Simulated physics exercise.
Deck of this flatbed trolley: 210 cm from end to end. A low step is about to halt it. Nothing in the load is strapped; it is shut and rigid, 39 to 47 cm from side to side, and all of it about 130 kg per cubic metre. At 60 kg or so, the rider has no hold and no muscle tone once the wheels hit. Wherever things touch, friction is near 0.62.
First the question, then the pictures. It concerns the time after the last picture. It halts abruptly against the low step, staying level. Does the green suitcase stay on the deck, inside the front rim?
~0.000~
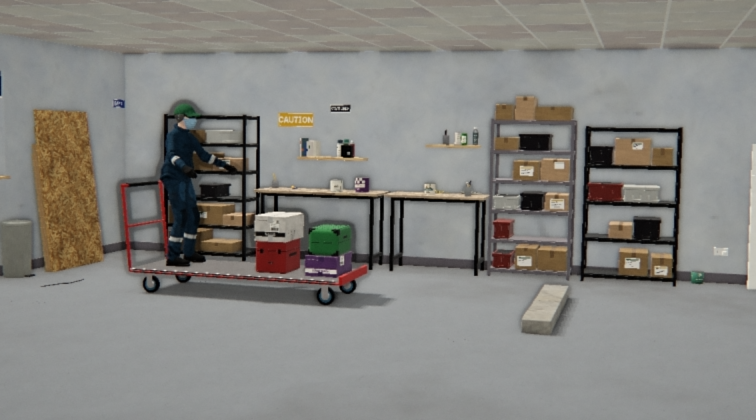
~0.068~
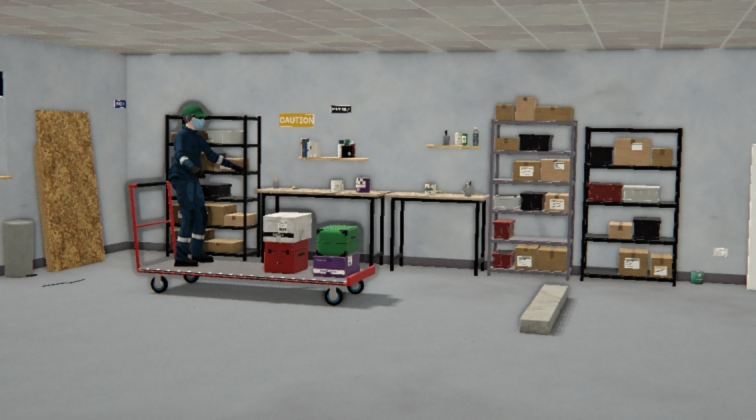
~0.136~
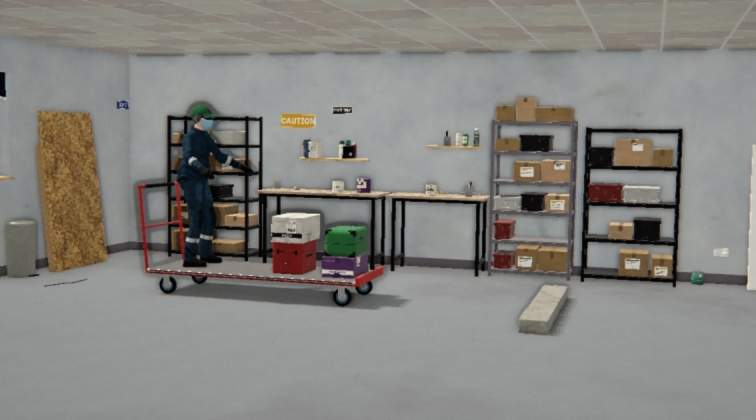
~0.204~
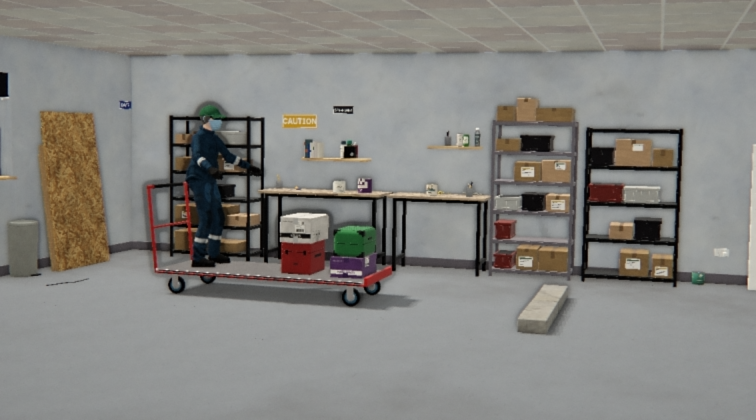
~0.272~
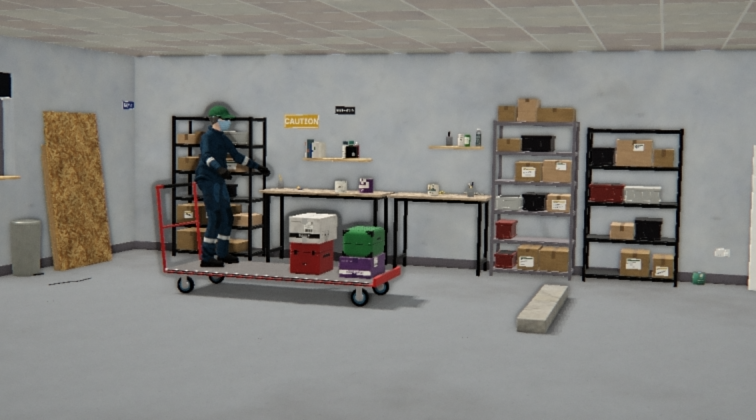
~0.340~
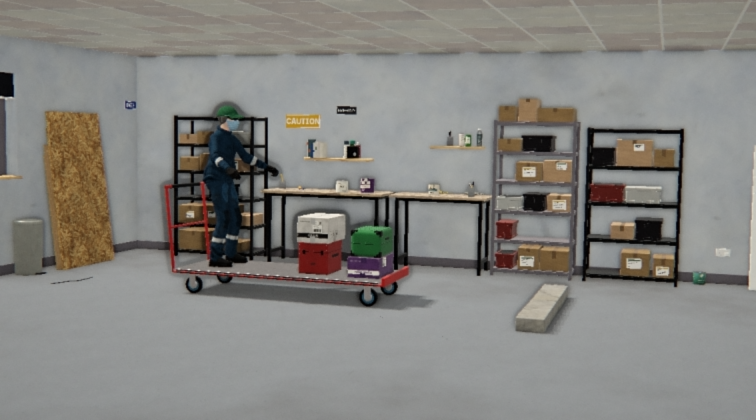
Yes, it stays on the deck.
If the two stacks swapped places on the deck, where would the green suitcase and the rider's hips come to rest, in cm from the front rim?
Result: Green 60 cm behind rim; hips 160 cm behind rim.
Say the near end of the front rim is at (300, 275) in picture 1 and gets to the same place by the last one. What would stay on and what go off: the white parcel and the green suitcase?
In that case the white one is lost and the green one lost.
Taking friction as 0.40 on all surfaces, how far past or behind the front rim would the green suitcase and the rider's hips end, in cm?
With that grip, green stops 40 cm past and the hips 150 cm behind the front rim.
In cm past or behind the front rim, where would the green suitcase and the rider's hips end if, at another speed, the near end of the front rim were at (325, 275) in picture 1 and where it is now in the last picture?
So the green one ends up 40 cm ahead of the front rim, while the hips settle 150 cm behind it.
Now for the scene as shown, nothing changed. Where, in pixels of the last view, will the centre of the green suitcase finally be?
Resting point approx. (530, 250).
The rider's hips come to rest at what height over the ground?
Roughly 55 cm.
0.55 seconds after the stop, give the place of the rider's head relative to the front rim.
At that moment it sits around 90 cm behind the rim.
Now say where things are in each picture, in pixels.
Green suitcase (330, 240), white parcel (280, 227), rim corner (340, 281); 0 cm covered, 175 to go, in the first frame.
Green suitcase (338, 241), white parcel (288, 227), rim corner (348, 282); 8 cm covered, 167 to go, in the second frame.
Green suitcase (347, 241), white parcel (296, 228), rim corner (357, 282); 16 cm covered, 159 to go, in the third frame.
Green suitcase (355, 241), white parcel (305, 228), rim corner (366, 283); 25 cm covered, 150 to go, in the fourth frame.
Green suitcase (364, 242), white parcel (314, 228), rim corner (374, 283); 33 cm covered, 142 to go, in the fifth frame.
Green suitcase (372, 242), white parcel (322, 228), rim corner (383, 283); 41 cm covered, 134 to go. Speed about 1.2 m/s, in the sixth frame.
Impact comes at 1.45 s.
After 1.70 s the green suitcase is 11 cm behind the rim, tilted 0°, near (530, 250) in the last picture's view.
After 2.00 s the green suitcase is 11 cm behind the rim, tilted 0°, near (530, 250) in the last picture's view.
After 2.45 s the green suitcase is 11 cm behind the rim, tilted 0°, near (530, 250) in the last picture's view.
After 2.7 s, nothing is past the rim; behind it, white parcel, purple parcel, red toolbox, green suitcase and the rider's hips.
